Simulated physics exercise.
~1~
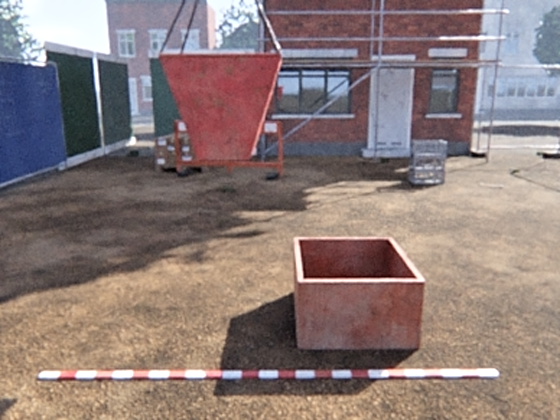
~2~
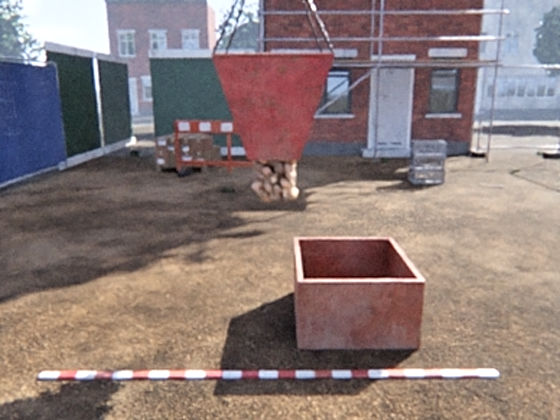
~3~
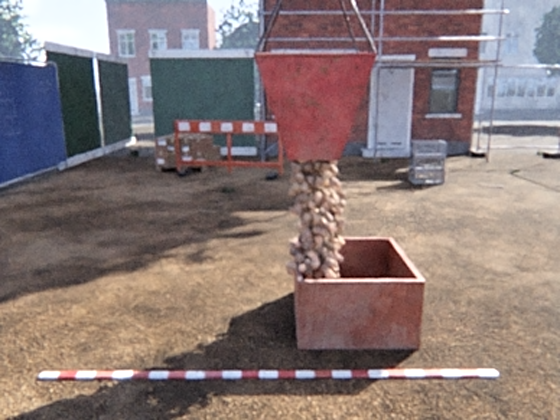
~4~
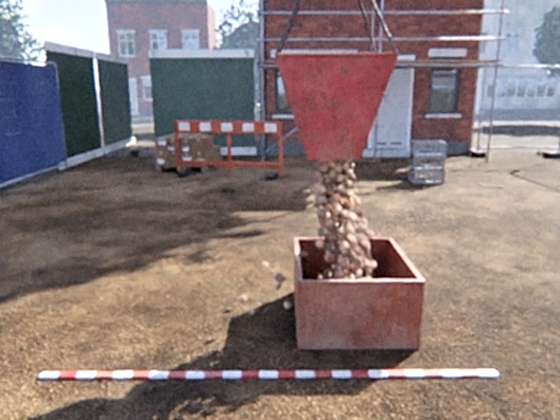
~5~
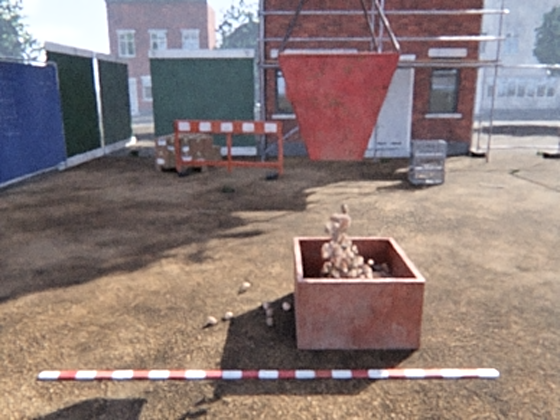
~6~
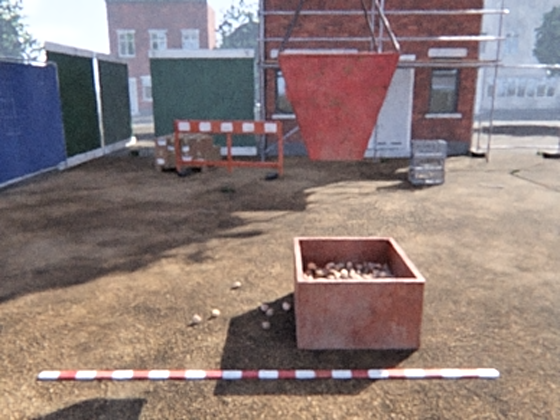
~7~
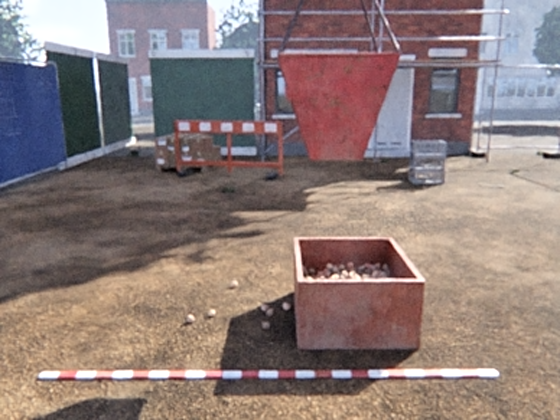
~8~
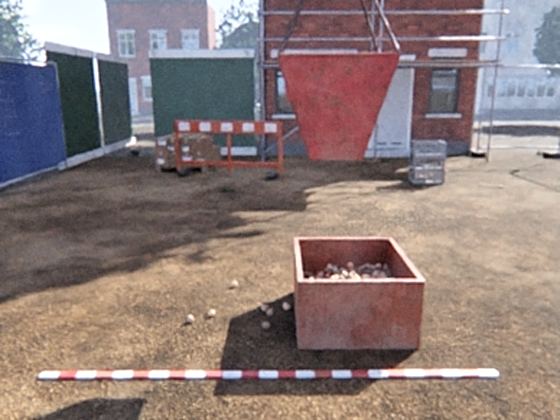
A red skip swings right, pouring stones into the bin as a few land left.
